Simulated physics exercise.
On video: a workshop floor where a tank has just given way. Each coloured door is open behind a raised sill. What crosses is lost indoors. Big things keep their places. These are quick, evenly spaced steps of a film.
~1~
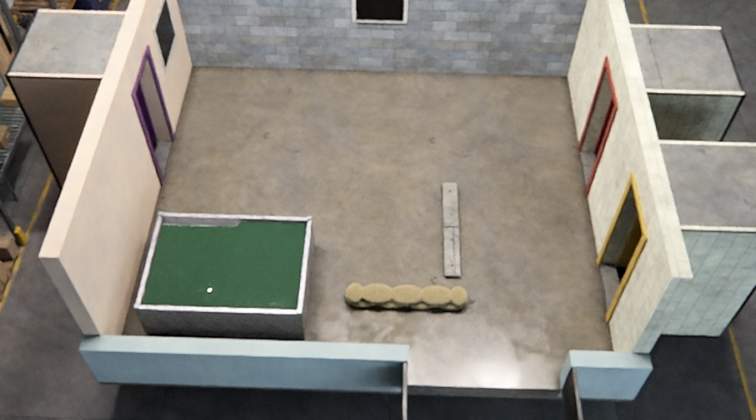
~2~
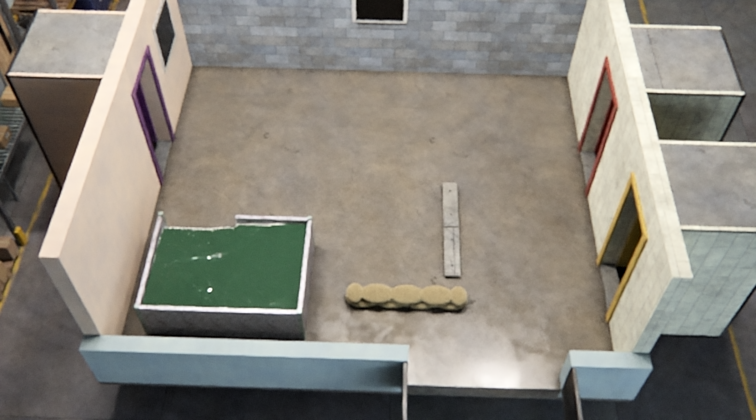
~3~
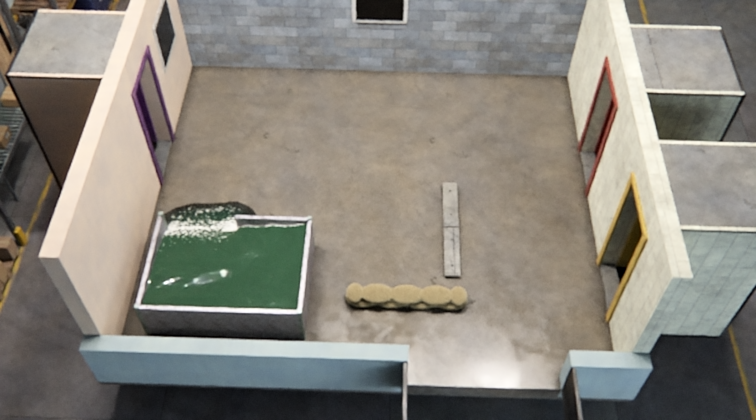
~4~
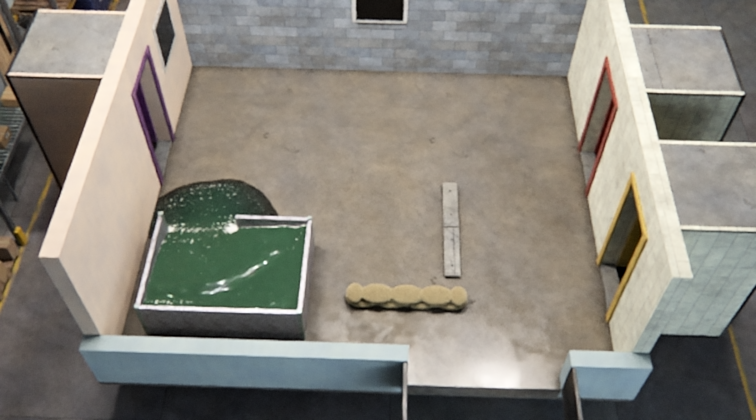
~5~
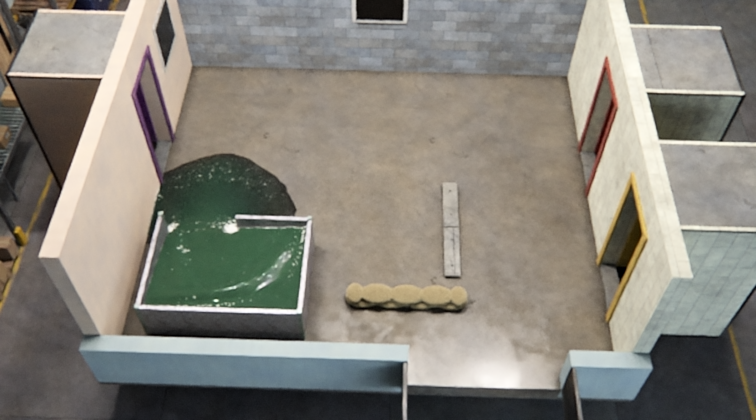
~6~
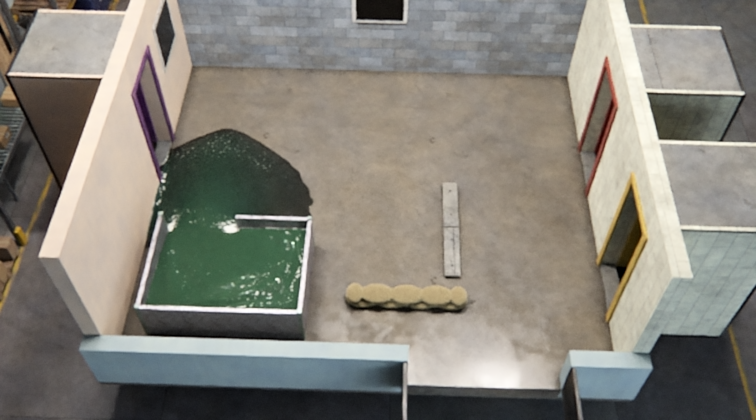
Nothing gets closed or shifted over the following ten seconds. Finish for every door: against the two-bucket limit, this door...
The yellow door remains within it; the red door surpasses it; the purple door surpasses it.
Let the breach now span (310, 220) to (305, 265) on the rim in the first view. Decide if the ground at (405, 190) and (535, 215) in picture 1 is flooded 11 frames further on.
Well, the first place would be submerged and the second one submerged.
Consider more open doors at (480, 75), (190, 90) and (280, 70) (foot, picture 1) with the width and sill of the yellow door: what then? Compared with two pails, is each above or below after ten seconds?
Reading them off: Comes out lower, comes out higher, comes out higher.
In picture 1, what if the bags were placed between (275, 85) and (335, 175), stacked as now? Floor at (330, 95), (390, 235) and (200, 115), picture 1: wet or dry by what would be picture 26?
Taking the three spots in order: Swamped, untouched, swamped.
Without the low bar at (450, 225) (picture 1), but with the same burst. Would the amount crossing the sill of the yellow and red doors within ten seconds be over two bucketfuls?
The yellow door falls short, and the red door exceeds the mark.
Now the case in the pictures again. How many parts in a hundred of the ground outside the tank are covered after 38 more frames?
Estimate: Near 65 %.
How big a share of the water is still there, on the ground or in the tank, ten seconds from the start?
Around 92 parts in a hundred.
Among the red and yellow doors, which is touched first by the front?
The red one.
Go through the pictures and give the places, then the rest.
In the first picture, still water in the water tank at (228, 264).
In the second picture, water pours out on the water tank's far side and has run to a hidden place.
In the third picture, the front is at (245, 210), out from the gap on the water tank's far side.
In the fourth picture, the front is at (239, 185), out from the gap on the water tank's far side.
In the fifth picture, water pours out on the water tank's far side and has run to (234, 158).
In the sixth picture, water pours out on the water tank's far side and has run to (222, 133).
A moment on, water covers 25 % of the floor; the yellow door not reached, the red door not reached, the purple door under two buckets in.
Next, water covers 30 % of the floor; the yellow door not reached, the red door not reached, the purple door over two buckets in.
Then, water covers 35 % of the floor; the yellow door not reached, the red door not reached, the purple door over two buckets in.
Later, water covers 65 % of the floor; the yellow door not reached, the red door under two buckets in, the purple door far over two buckets in.
In the end, water covers 85 % of the floor; the yellow door wet at the sill, nothing in, the red door over two buckets in, the purple door far over two buckets in.
